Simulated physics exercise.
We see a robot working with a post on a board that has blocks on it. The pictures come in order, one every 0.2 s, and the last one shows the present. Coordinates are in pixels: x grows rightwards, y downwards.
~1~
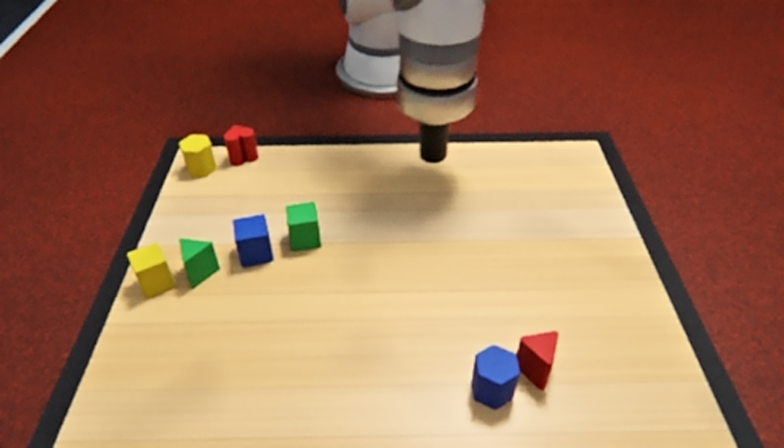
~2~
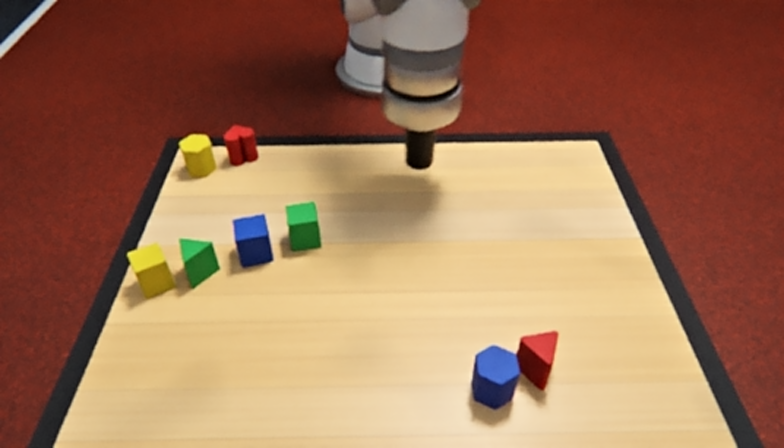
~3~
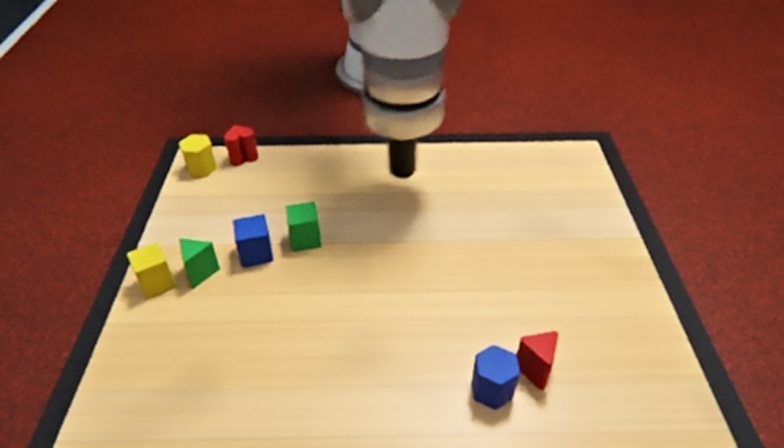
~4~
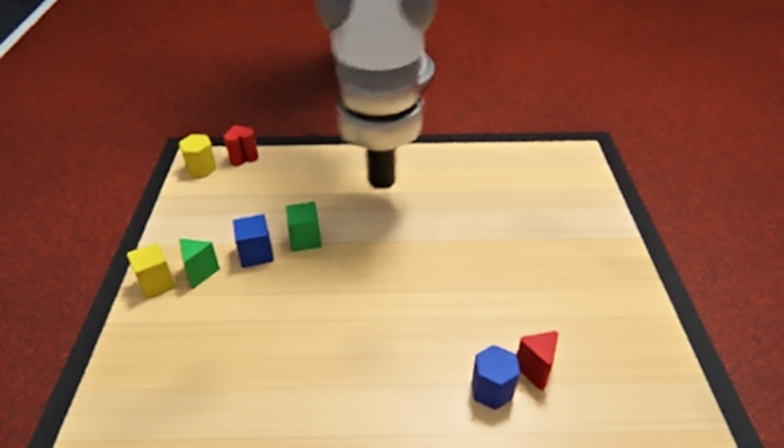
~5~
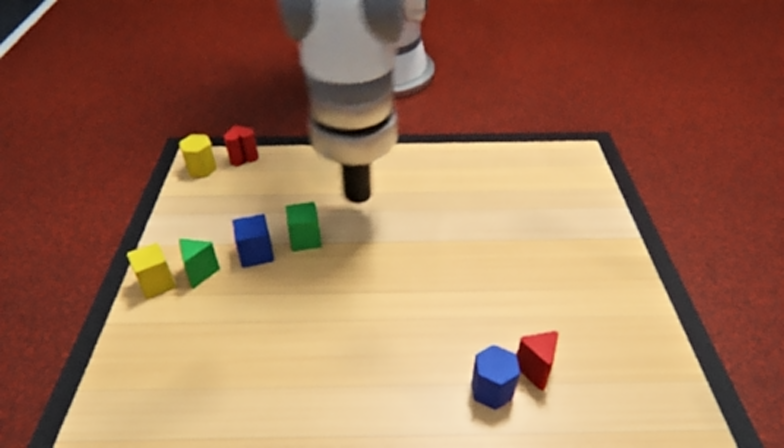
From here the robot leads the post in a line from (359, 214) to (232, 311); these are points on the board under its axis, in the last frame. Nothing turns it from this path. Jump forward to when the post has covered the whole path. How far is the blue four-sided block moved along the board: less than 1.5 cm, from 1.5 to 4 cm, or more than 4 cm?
It shifts 1.5 to 4 cm.
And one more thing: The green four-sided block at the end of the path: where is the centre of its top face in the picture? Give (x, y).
Just about (246, 236).
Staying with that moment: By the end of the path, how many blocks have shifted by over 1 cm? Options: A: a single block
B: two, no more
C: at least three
B
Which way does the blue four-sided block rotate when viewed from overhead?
From the top: Clockwise.
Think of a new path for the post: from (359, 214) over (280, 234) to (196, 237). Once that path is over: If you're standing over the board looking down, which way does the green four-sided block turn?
The turn is anti-clockwise.
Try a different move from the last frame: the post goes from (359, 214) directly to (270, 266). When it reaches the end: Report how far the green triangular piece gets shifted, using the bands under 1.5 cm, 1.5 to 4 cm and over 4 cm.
Final distance: 1.5 to 4 cm.
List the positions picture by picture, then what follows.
In the first frame, post tip at (433, 157); block tops, green triangular piece at (191, 247); blue four-sided block at (250, 226); green four-sided block at (301, 212).
In the second frame, post at (419, 163); blocks unchanged.
In the third frame, post at (402, 171); blocks unchanged.
In the fourth frame, post at (382, 182); blocks unchanged.
In the fifth frame, post at (358, 195); green triangular piece at (191, 247); blue four-sided block at (250, 226); green four-sided block at (301, 212).
The first path, step by step. One third of the way, post at (317, 224); green four-sided block at (284, 218), turned 15° clockwise.
Two thirds of the way, post at (274, 257); blue four-sided block at (217, 229), turned 45° clockwise; green four-sided block at (249, 234), turned 40° clockwise.
At the end, post at (226, 292); green triangular piece in place; blue four-sided block at (215, 228), turned 45° clockwise; green four-sided block at (246, 236), turned 50° clockwise.
